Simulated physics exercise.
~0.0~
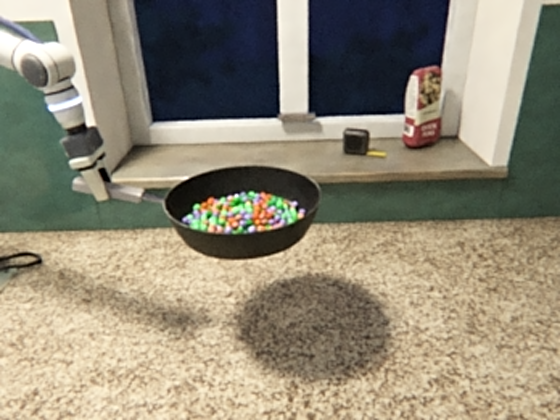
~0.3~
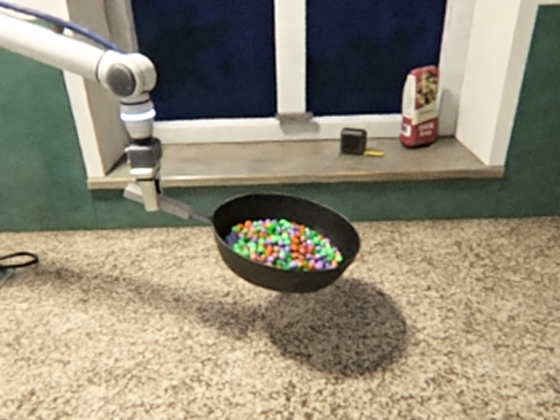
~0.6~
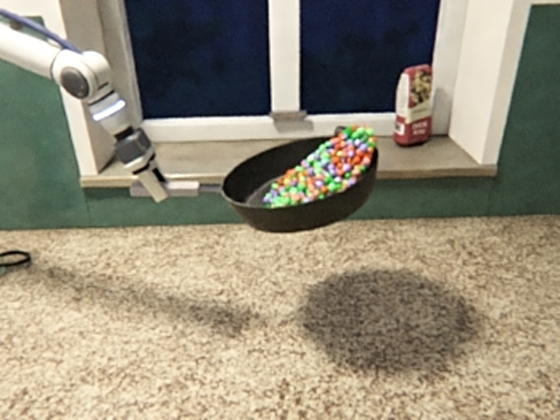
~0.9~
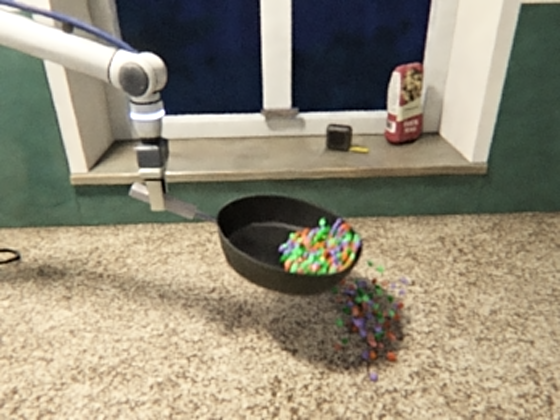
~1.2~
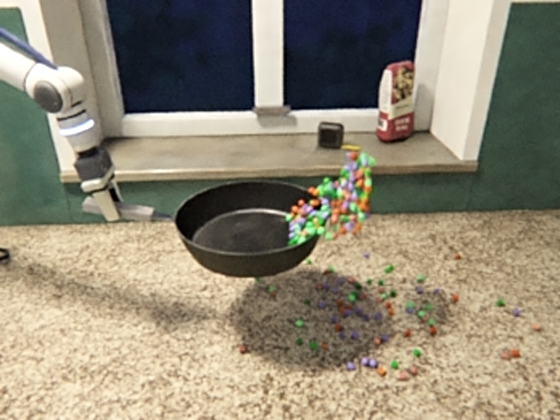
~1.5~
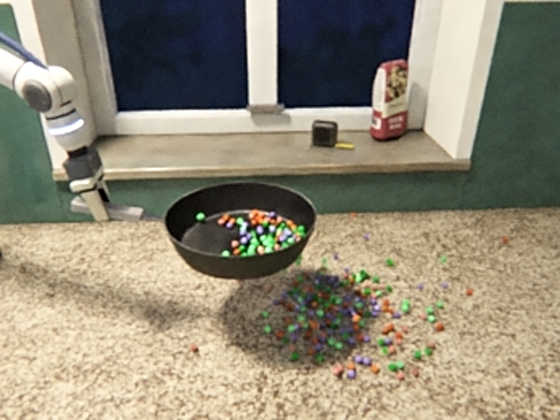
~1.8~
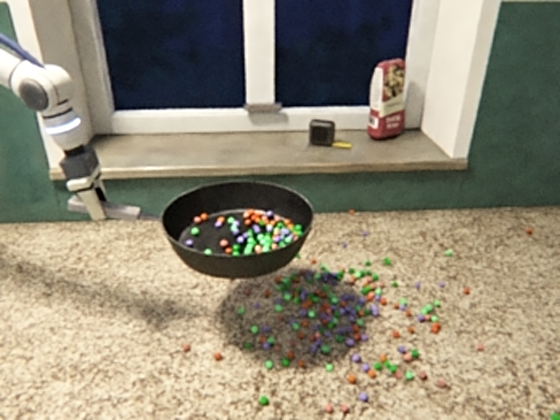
A robot arm moves a dark frying pan full of colourful round sweets to the right above a speckled surface, tilting and jerking it so many spill over the right side, then draws it back left and levels it, with some sweets still inside and most scattered below.
